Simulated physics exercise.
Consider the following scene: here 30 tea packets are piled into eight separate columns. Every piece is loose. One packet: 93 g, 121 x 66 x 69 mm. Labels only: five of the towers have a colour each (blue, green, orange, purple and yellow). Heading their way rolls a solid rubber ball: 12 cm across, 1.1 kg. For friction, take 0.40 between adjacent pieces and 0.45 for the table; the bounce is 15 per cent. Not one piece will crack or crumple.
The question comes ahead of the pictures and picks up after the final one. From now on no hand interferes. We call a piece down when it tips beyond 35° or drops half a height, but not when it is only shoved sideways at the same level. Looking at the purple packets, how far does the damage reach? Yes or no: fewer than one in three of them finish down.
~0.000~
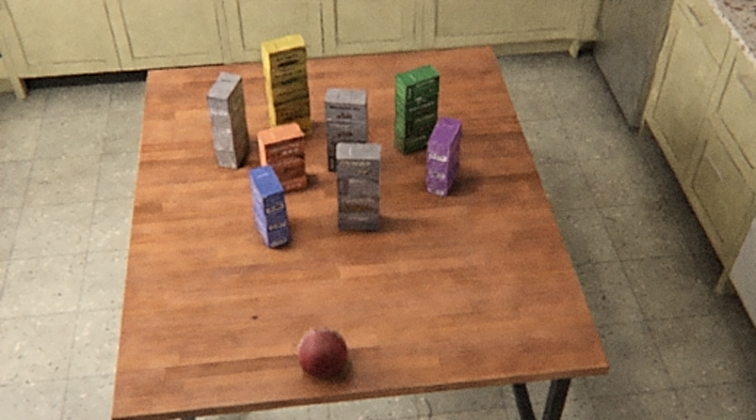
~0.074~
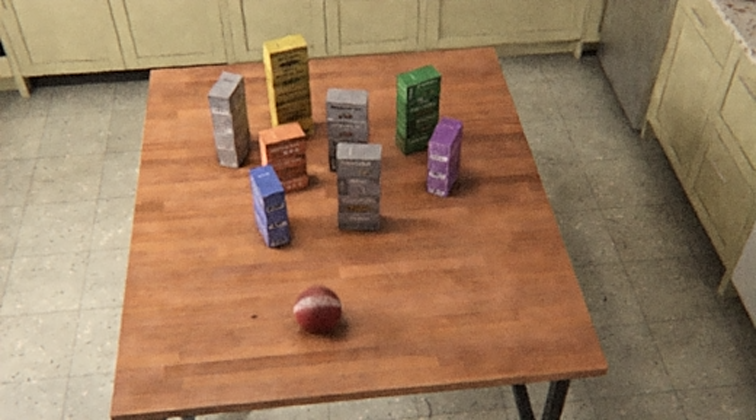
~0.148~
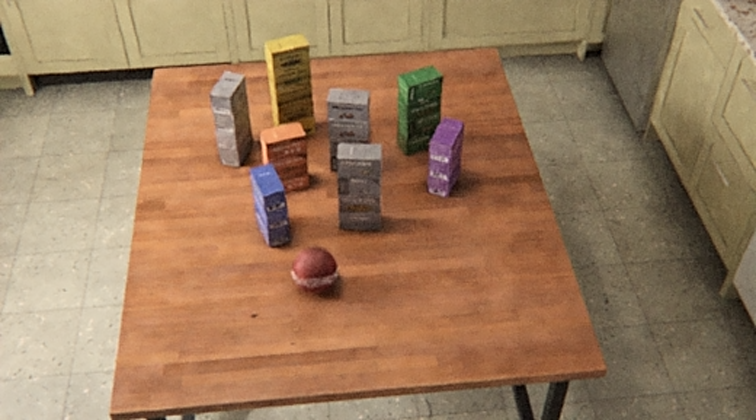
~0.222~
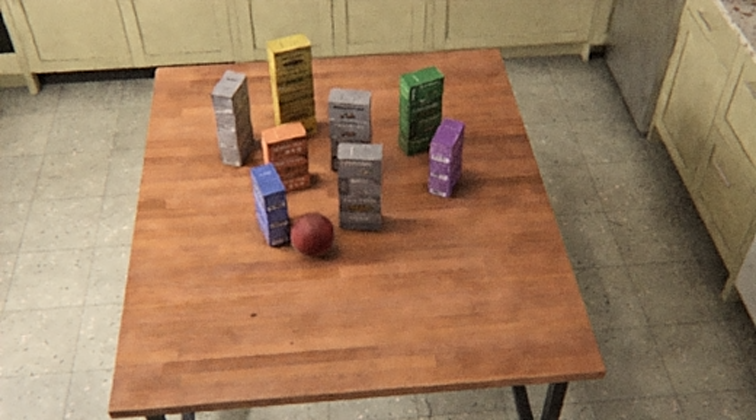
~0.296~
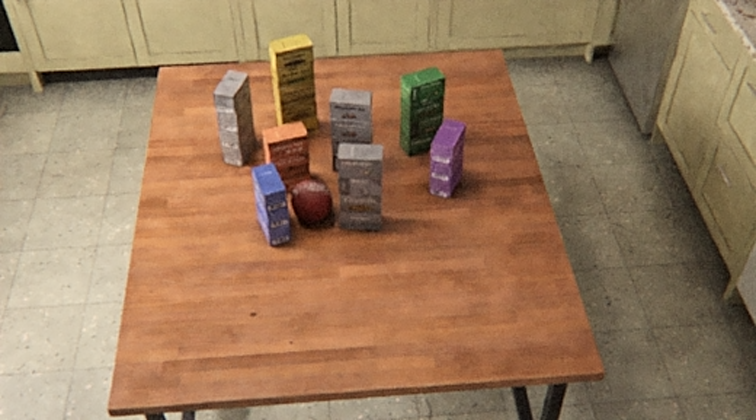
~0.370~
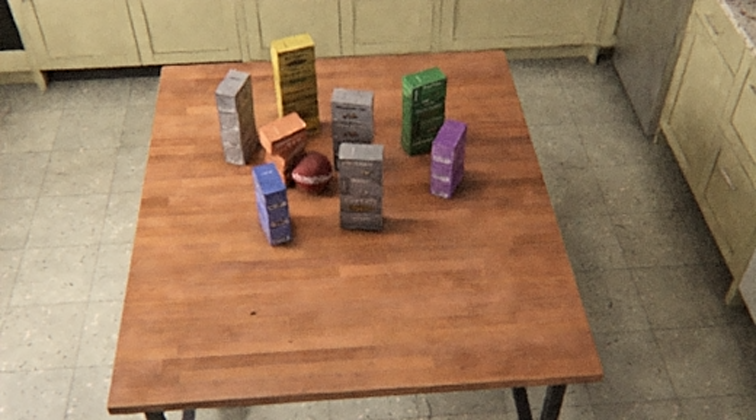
Yes.
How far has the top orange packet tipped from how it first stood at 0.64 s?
Angle at that time, about 20 degrees.
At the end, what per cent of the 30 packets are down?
Estimate: About 20% of them.
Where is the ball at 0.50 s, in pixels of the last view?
At about (313, 130).
After 0.50 s, ball still moving; none of the 3 purple packets down (2 of 30 in all colours); top purple packet unmoved; top orange packet 39° from how it stood.
After 0.64 s, ball still moving; none of the 3 purple packets down (2 of 30 in all colours); top purple packet unmoved; top yellow packet 33° from how it stood, 29 mm lower.
After 0.92 s, ball still moving; none of the 3 purple packets down (6 of 30 in all colours); top purple packet unmoved; top yellow packet on its side.
In the end (1.4 s), ball rolling away; none of the 3 purple packets down (6 of 30 in all colours); top purple packet unmoved; top yellow packet upside down. That is 0 per cent. From the last view, middles, top purple packet near (450, 142), top yellow packet near (300, 173).
